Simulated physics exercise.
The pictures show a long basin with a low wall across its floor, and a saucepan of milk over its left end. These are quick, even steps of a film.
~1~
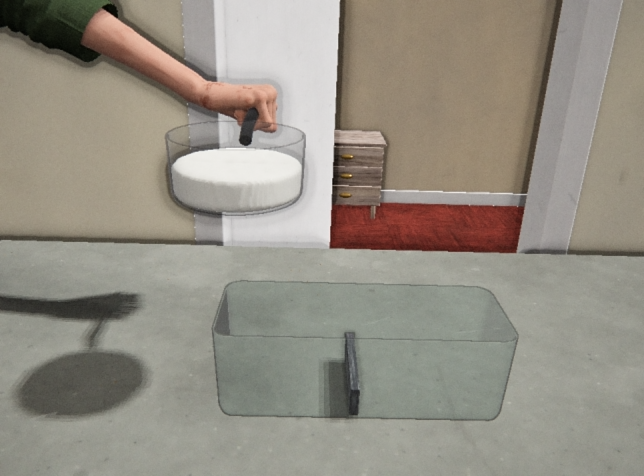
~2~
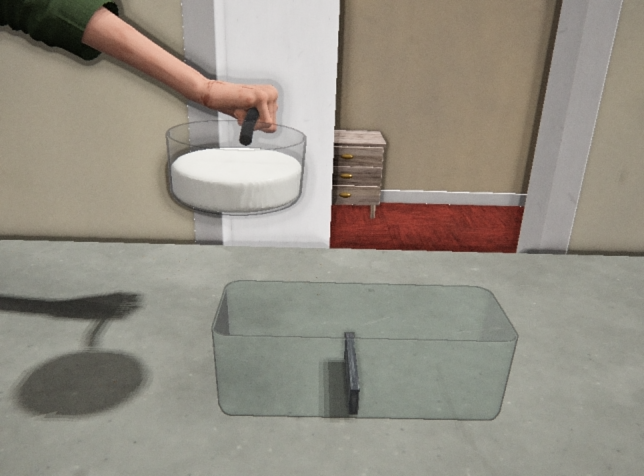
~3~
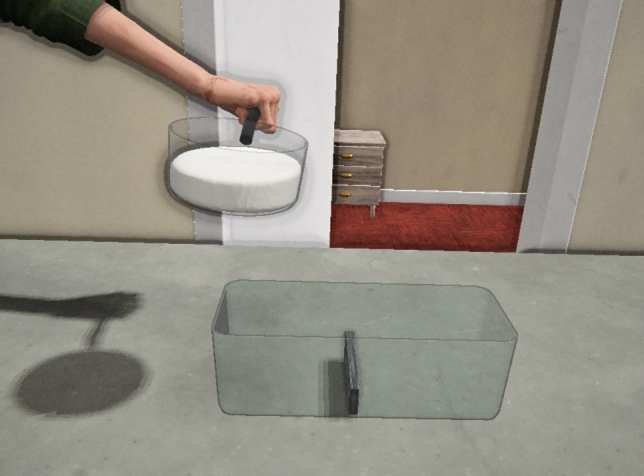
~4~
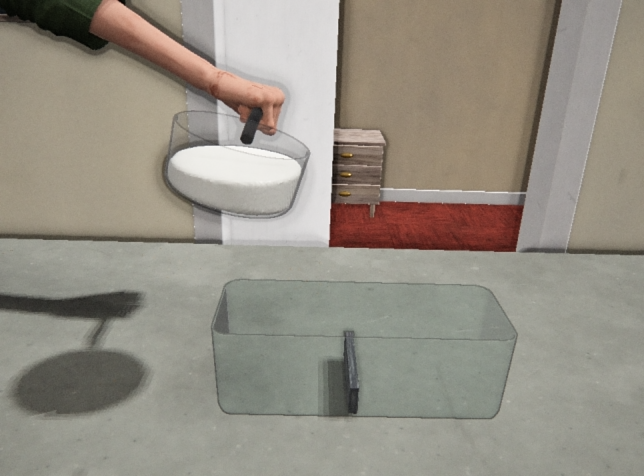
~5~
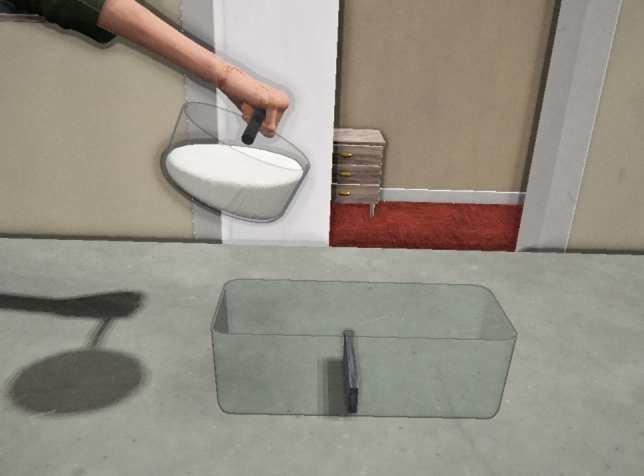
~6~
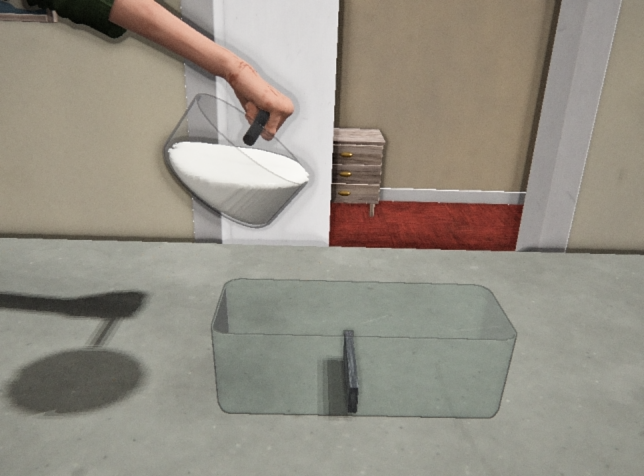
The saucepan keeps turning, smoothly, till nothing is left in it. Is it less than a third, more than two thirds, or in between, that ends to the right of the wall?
It comes to less than a third.
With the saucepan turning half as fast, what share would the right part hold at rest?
Some 40 per cent.
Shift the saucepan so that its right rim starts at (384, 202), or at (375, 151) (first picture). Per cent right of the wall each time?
About 90 and 85 per cent.
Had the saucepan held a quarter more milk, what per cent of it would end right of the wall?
Roughly 40 in a hundred.
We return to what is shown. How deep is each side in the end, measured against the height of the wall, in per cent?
Near 50 on the left, 20 on the right.
A moment on, the tilt is 97° and 24 per cent is still to pour, 16 is left of the wall and 5 right of it.
Next, the tilt is 107° and 6 per cent is still to pour, 64 is left of the wall and 21 right of it.
Then the tilt is 107° and 0 per cent is still to pour, 71 is left of the wall and 23 right of it.
Later the tilt is 107° and 0 per cent is still to pour, 73 is left of the wall and 24 right of it.
At rest 73 per cent lies left of the wall, 24 right of it and 3 outside.
